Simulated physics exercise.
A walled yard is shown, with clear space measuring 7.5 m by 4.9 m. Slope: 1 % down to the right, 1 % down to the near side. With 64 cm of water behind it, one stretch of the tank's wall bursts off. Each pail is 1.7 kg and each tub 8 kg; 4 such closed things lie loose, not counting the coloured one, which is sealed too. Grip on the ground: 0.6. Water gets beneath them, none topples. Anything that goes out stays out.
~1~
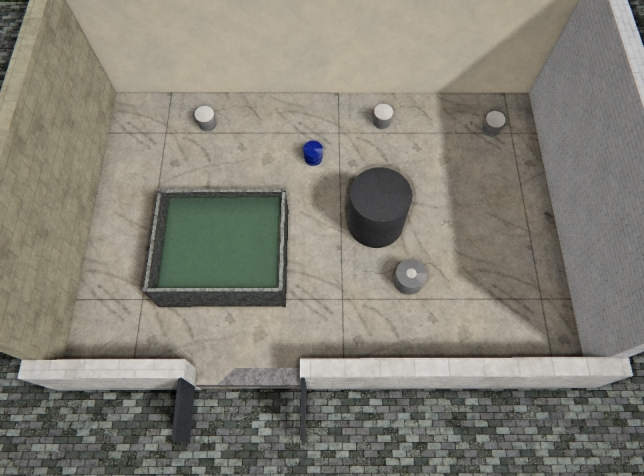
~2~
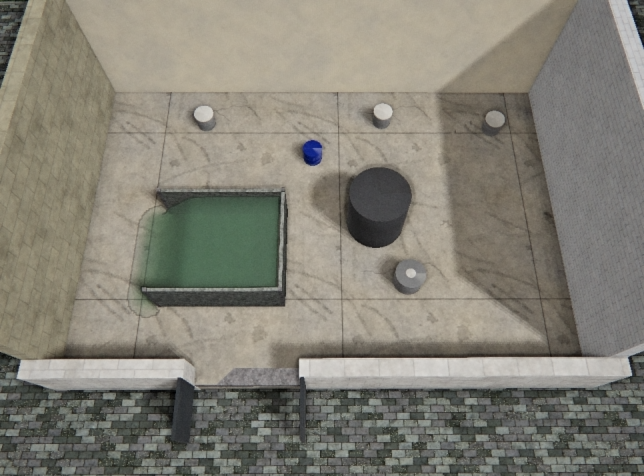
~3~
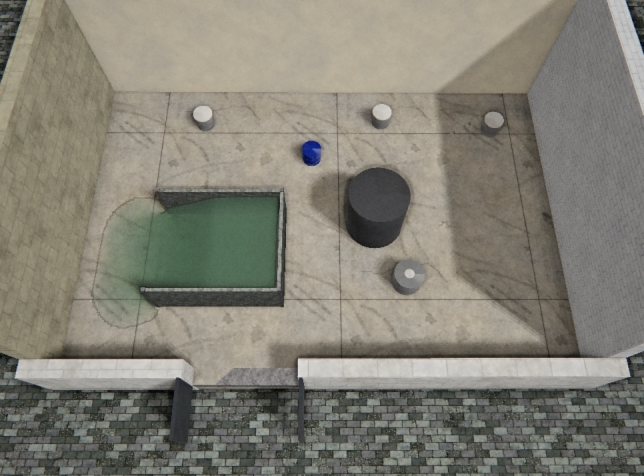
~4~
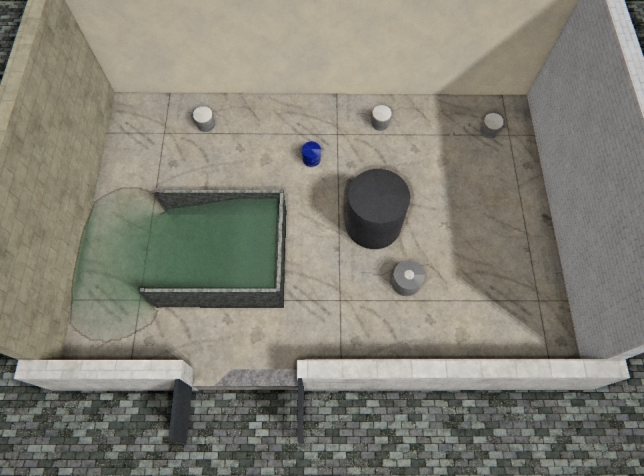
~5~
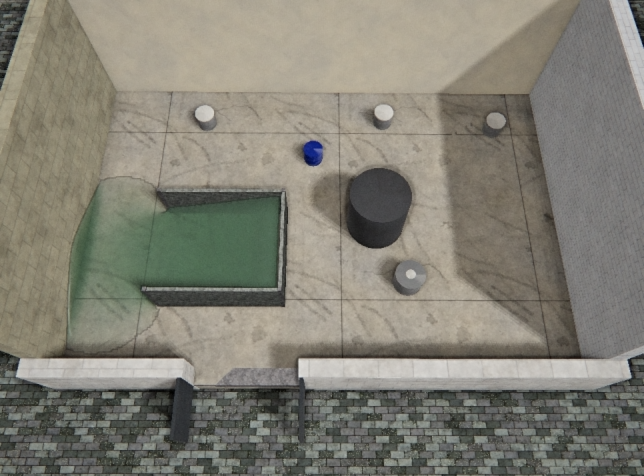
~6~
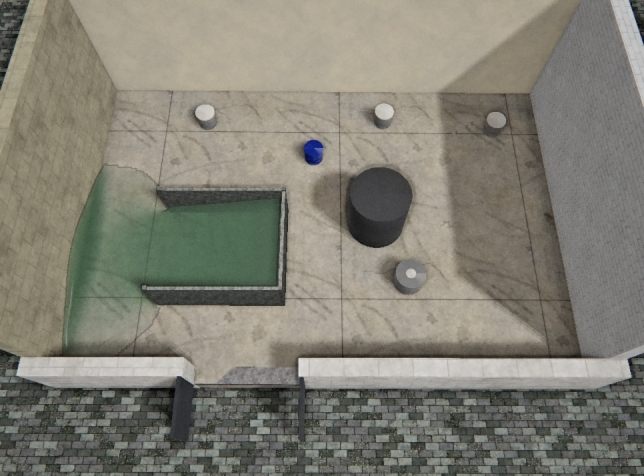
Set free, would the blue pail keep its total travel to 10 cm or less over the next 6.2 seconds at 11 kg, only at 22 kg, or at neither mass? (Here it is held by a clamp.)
At 11 kg already.
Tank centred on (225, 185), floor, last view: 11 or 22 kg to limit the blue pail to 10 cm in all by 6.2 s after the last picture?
For that case: Lighter one suffices.
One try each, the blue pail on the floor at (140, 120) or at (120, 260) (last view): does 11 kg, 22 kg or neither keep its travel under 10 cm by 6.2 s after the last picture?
In turn: Neither holds; neither holds.
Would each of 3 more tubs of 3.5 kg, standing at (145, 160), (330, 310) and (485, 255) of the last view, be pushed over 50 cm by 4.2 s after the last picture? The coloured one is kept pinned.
Results, in sequence: Exceeded / exceeded / not exceeded.
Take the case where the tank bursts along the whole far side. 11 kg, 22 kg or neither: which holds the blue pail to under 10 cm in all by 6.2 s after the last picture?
In that case just the heavier mass works.
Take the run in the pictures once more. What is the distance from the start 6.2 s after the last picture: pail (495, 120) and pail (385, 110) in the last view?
Net shift, one by one: 60 cm / 250 cm.
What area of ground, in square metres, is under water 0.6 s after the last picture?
That flooded area is roughly 7.5 m2.
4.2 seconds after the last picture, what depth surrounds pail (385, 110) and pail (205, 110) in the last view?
I'd put it at 2 cm and 2 cm respectively.
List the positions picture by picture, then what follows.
The first picture shows the blue pail at (313, 148) rests on the ground; 2.6 m2 under water; 0 of 5 have shifted.
The second picture shows the blue pail at (312, 148) rests on the ground; 3.5 m2 under water; 0 of 5 have shifted.
The third picture shows the blue pail at (311, 148) rests on the ground; 4.5 m2 under water; 0 of 5 have shifted.
The fourth picture shows the blue pail at (311, 149), on the bottom; 5.5 m2 under water; 0 of 5 have shifted.
The fifth picture shows the blue pail at (313, 149), on the bottom; 5.9 m2 under water; 0 of 5 have shifted.
The sixth picture shows the blue pail at (313, 148), on the bottom; water covers 6.3 m2; 0 of 5 have shifted.
Then, 0.6 s after the last picture the blue pail would be 0 cm from its start with 11 kg and 0 cm from its start with 22 kg; 0 cm of water round it then.
Then, 2.3 s after the last picture the blue pail would be 0 cm from its start with 11 kg and 0 cm from its start with 22 kg; 0 cm of water round it then.
Then, 4.2 s after the last picture the blue pail would be 0 cm from its start with 11 kg and 0 cm from its start with 22 kg; 5 cm of water round it then.
Then, 6.2 s after the last picture the blue pail would be 0 cm from its start with 11 kg and 0 cm from its start with 22 kg; 3 cm of water round it then.
